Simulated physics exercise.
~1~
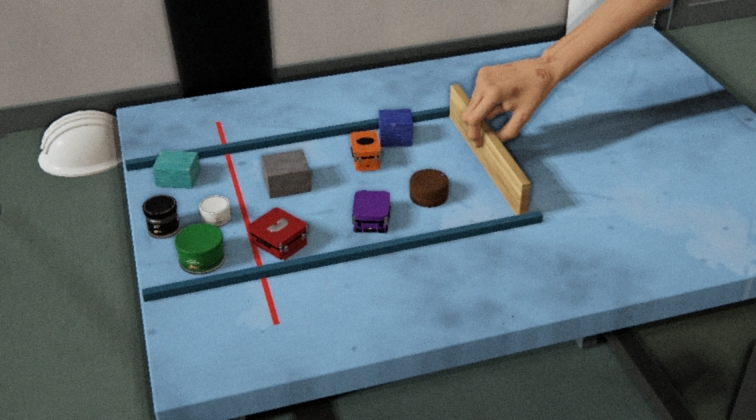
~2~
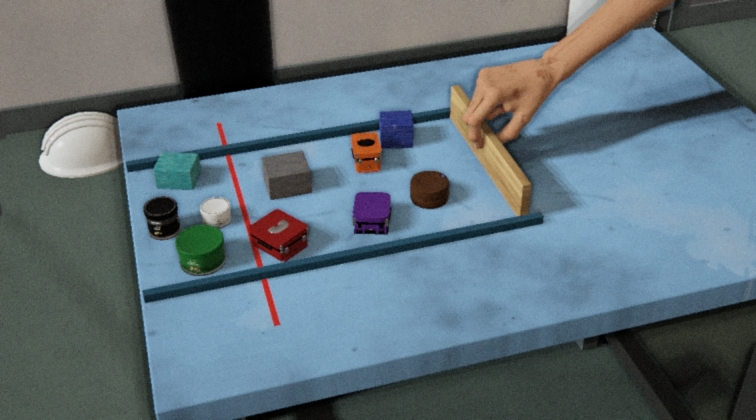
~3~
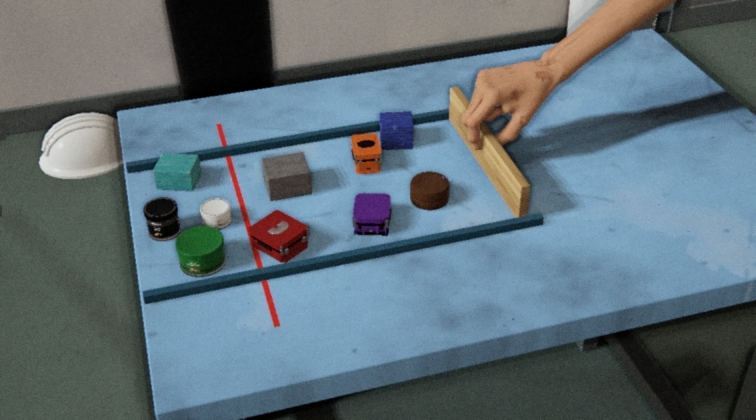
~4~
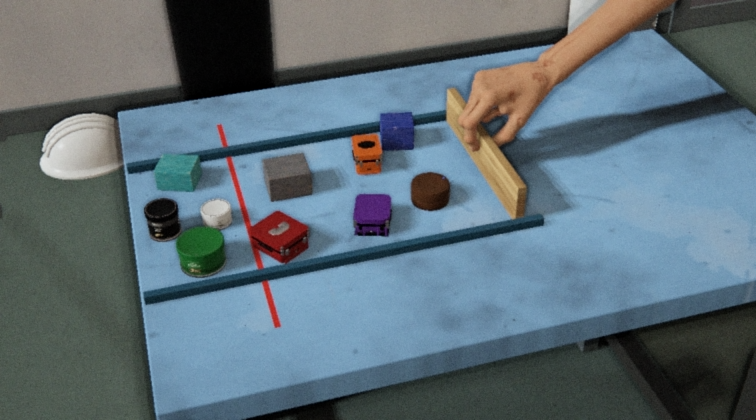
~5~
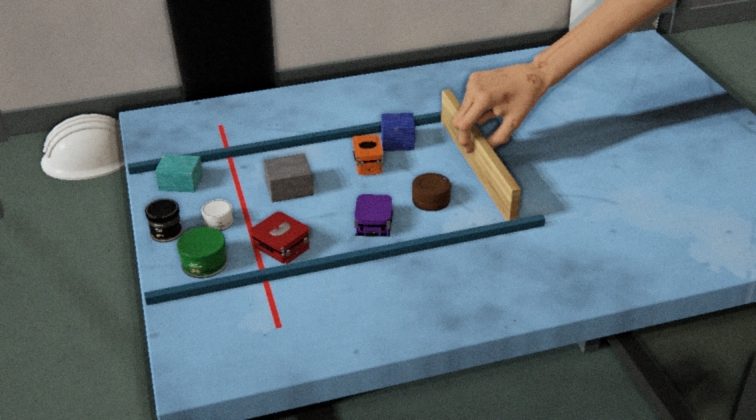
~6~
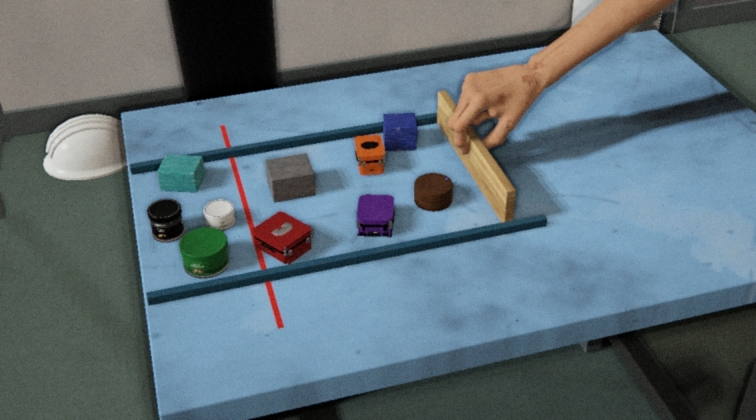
A hand gripped a wooden board at the right of a blue table and slid it slightly left, while the small colored blocks and tins between the two rails stayed basically still.
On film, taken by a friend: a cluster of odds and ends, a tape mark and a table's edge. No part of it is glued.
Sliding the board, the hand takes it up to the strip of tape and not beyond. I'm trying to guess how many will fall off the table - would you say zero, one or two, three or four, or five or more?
I would say zero.
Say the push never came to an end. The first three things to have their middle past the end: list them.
The order is the green tin, the black pot, the red case.
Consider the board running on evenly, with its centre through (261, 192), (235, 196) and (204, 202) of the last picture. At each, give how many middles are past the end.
The counts would come out as 0, 1 and 2.
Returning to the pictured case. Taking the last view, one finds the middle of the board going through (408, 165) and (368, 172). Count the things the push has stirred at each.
So 4, and at the other place 4.
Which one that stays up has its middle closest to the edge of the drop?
Foremost one: Green tin.
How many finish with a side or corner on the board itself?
Contact count: 4.
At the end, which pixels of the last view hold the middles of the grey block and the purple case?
About (205, 205), and the other about (240, 258).
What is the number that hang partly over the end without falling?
So the number is 1.
Soon after, none off yet; black pot at rest near (166, 221); turquoise block at rest near (181, 173); green tin at rest near (205, 252).
In the end, the number that fall off is zero.
